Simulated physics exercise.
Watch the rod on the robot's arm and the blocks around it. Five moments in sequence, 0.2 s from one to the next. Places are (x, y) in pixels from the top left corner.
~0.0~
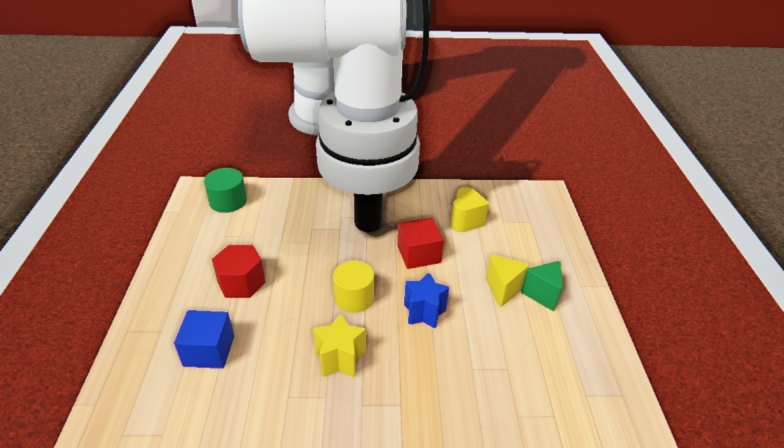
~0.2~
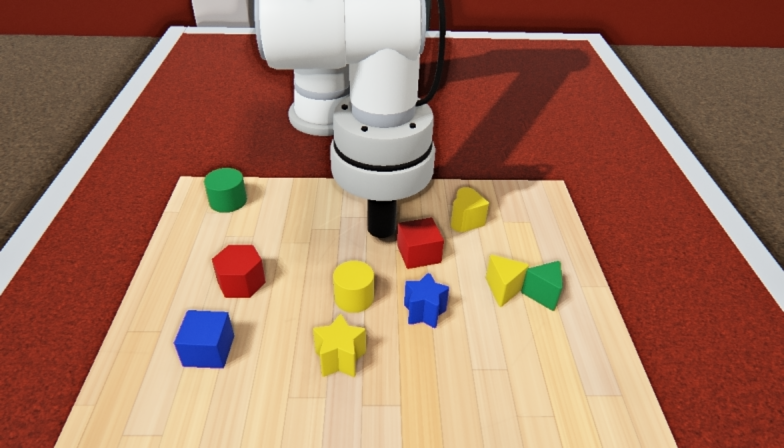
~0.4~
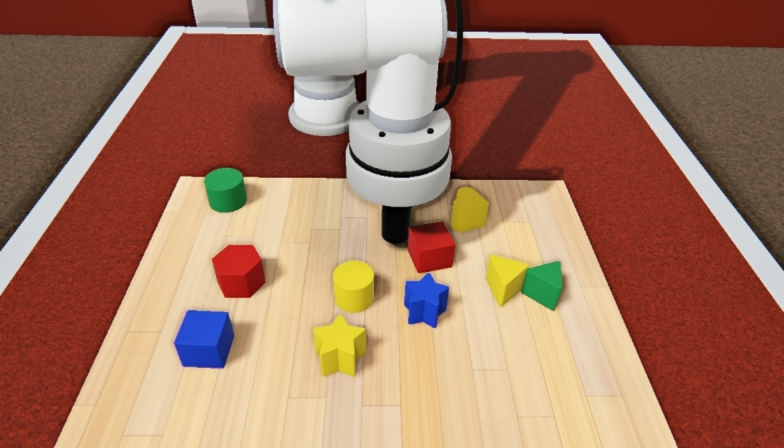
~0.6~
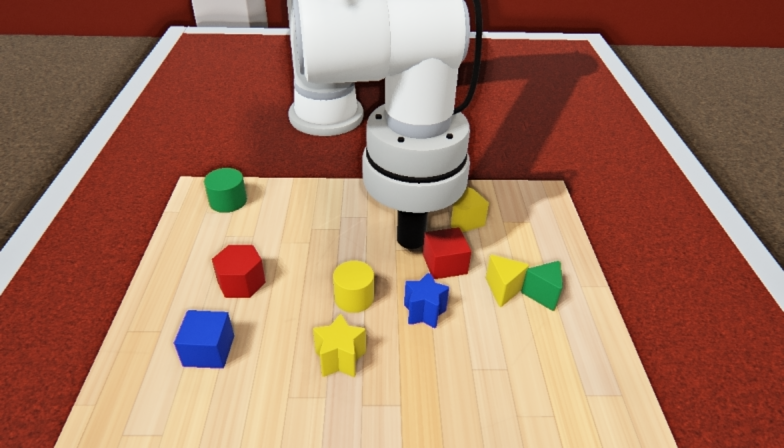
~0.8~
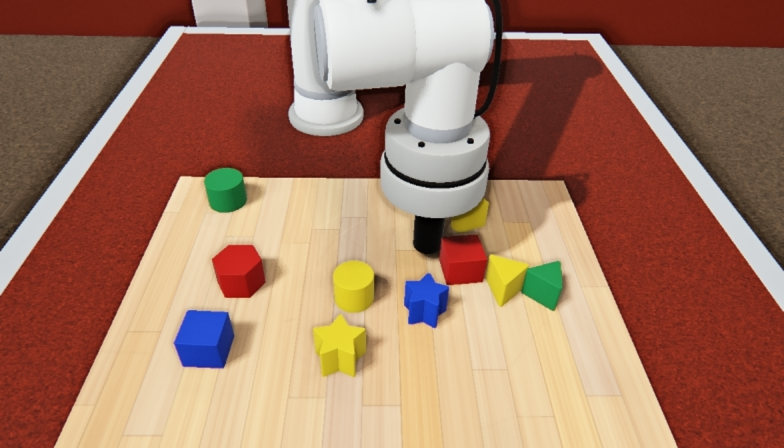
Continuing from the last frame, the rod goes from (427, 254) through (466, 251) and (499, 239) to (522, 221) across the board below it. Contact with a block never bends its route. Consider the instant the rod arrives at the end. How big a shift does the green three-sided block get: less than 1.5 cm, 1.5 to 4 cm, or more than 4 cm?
It will fall in the lowest band, under 1.5 cm.
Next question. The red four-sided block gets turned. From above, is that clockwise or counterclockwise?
Prediction: Clockwise.
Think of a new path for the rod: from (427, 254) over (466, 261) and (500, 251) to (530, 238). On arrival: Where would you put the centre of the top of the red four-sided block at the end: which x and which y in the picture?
The centre of its top face lies at (503, 261).
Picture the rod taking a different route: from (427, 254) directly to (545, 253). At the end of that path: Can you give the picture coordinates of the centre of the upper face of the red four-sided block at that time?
Its top centre lands on (496, 253).
What follows on the original path. One third of the way, rod at (468, 241); red four-sided block at (486, 252), turned 55° clockwise; yellow three-sided block at (518, 275), turned 20° clockwise; green three-sided block at (557, 277), turned 30° anticlockwise.
Two thirds of the way, rod at (501, 230); red four-sided block at (488, 250), turned 70° clockwise; yellow three-sided block at (518, 276), turned 15° clockwise; green three-sided block at (558, 278), turned 35° anticlockwise.
At the end, rod at (524, 212); red four-sided block at (488, 250), turned 70° clockwise; yellow heart block unmoved; yellow three-sided block at (518, 276), turned 15° clockwise; green three-sided block at (558, 278), turned 35° anticlockwise.
